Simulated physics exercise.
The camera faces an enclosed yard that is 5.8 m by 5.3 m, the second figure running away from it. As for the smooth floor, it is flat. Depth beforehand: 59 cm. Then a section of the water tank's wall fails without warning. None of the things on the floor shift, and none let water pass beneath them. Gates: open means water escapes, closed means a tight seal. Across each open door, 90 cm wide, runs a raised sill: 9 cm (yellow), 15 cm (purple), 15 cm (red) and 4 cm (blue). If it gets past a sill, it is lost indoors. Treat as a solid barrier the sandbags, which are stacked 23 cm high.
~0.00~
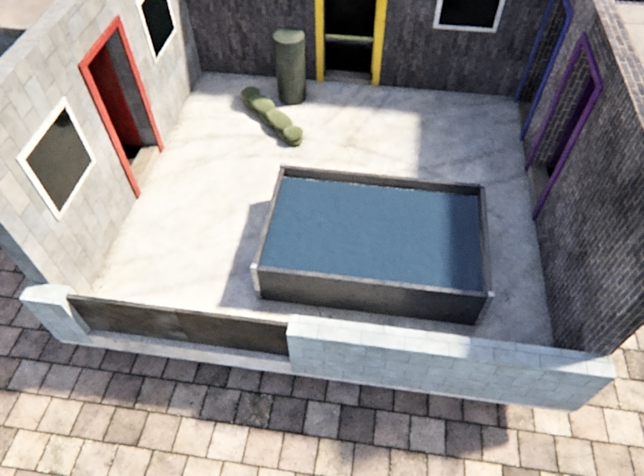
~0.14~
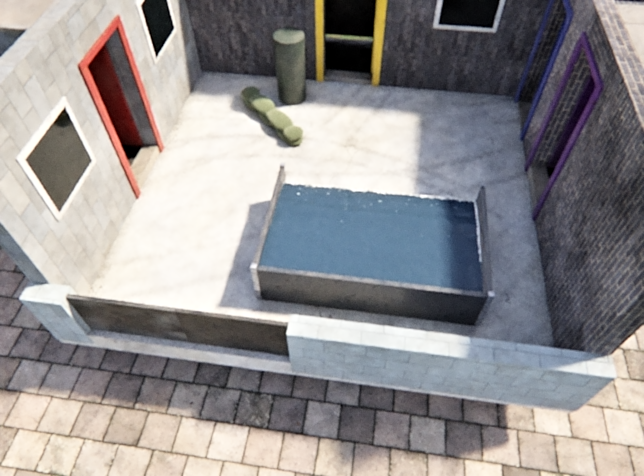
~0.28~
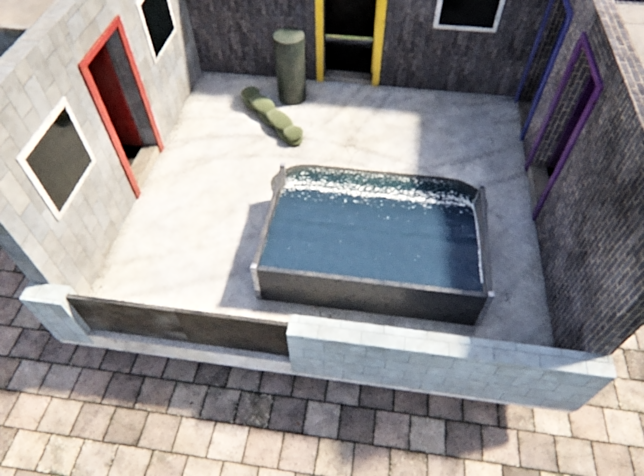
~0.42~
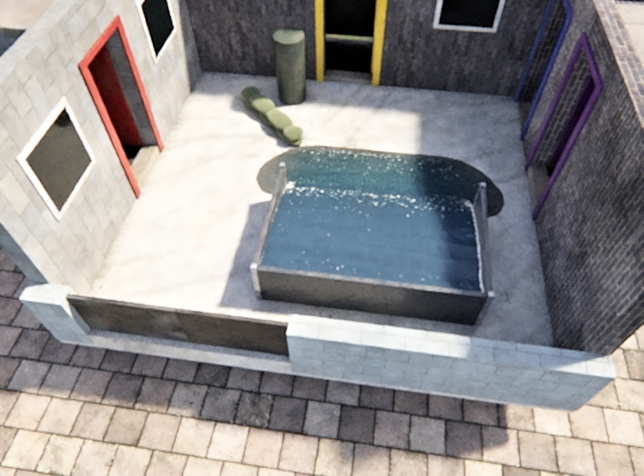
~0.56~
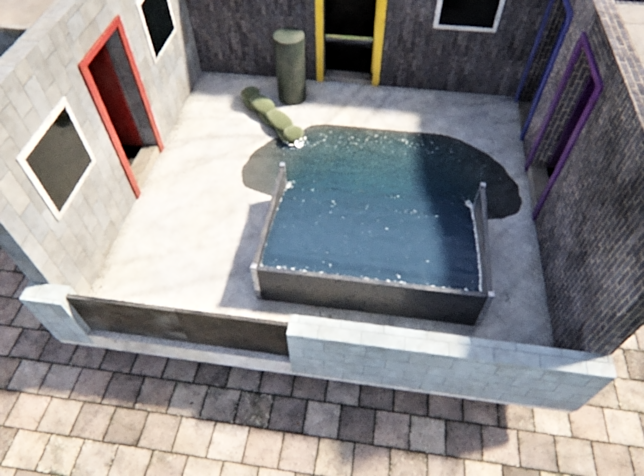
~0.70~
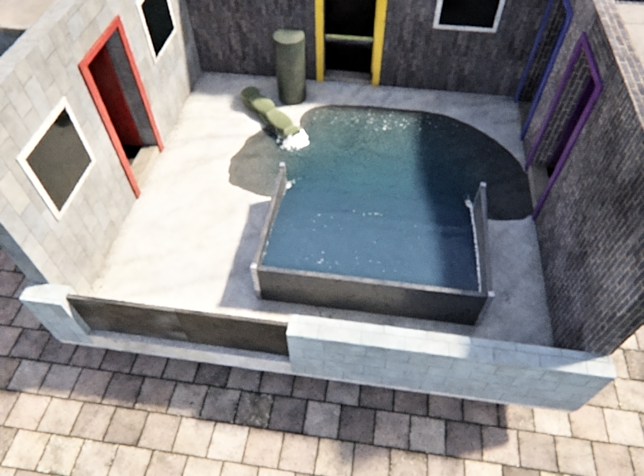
In a walled yard with coloured doorways, the far side of a rectangular water tank disappears and water pours out across the pale floor, spreading in a widening dark pool toward the back and reaching the green sandbags.
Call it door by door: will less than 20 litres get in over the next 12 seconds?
Yellow door - no, 20 litres or more; purple door - yes, less; red door - yes, less; blue door - no, 20 litres or more.
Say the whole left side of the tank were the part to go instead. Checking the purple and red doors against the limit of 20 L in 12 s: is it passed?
Measured against that limit, purple comes out short of it and red comes out beyond it.
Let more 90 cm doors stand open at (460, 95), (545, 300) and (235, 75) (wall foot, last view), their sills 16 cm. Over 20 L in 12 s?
In sequence the answers are more than that, less than that and less than that.
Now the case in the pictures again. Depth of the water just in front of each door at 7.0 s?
Readings (cm): Yellow = 9; purple = 7; red = 4; blue = 9.
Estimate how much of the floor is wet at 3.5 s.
I'd guess around 60 %.
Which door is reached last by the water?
The answer is the red door.
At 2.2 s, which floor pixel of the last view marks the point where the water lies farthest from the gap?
Near (202, 73).
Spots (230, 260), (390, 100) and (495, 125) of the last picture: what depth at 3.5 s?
First spot near 0 cm, second near 17 cm, third near 17 cm.
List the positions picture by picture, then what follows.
The first picture shows the water tank at (375, 228) is whole and still, 59 cm deep.
In the second picture, the front is at a hidden place, 1.4 m from the gap on the water tank's far side; 0.7 m2 of floor is under water; 59 cm left at the back of the water tank.
In the third picture, the front is at a hidden place, 1.6 m from the gap on the water tank's far side; 1.9 m2 of floor is under water; 59 cm left at the back of the water tank.
In the fourth picture, the front is at (269, 169), 1.8 m from the gap on the water tank's far side; 3.6 m2 of floor is under water; 55 cm left at the back of the water tank.
In the fifth picture, water pours out on the water tank's far side and has run 2.1 m, to (272, 145); typically 8 cm deep outside, 49 cm at the water tank's back.
In the sixth picture, water pours out on the water tank's far side and has run 2.5 m, to (314, 111); typically 7 cm deep outside, 50 cm at the water tank's back.
After 1.4 s water covers 50 % of the floor and is deepest (36 cm) near (393, 89); yellow door 12 cm at the sill, 36 L in, purple door 7 cm at the sill, 0 L in, red door not reached, blue door 7 cm at the sill, 0 L in.
After 2.2 s water covers 55 % of the floor and is deepest (36 cm) near (505, 98); yellow door 30 cm at the sill, 166 L in, purple door 5 cm at the sill, 0 L in, red door not reached, blue door 22 cm at the sill, 26 L in.
After 3.5 s water covers 60 % of the floor and is deepest (20 cm) near (520, 132); yellow door 19 cm at the sill, 294 L in, purple door 7 cm at the sill, 0 L in, red door 3 cm at the sill, 0 L in, blue door 20 cm at the sill, 191 L in.
After 7.0 s water covers 95 % of the floor and is deepest (12 cm) near (551, 336); yellow door 9 cm at the sill, 341 L in, purple door 7 cm at the sill, 0 L in, red door 4 cm at the sill, 0 L in, blue door 9 cm at the sill, 330 L in.
After 12.0 s water covers 95 % of the floor and is deepest (12 cm) near (367, 354); yellow door 4 cm at the sill, 342 L in, purple door 6 cm at the sill, 0 L in, red door 7 cm at the sill, 0 L in, blue door 5 cm at the sill, 361 L in.
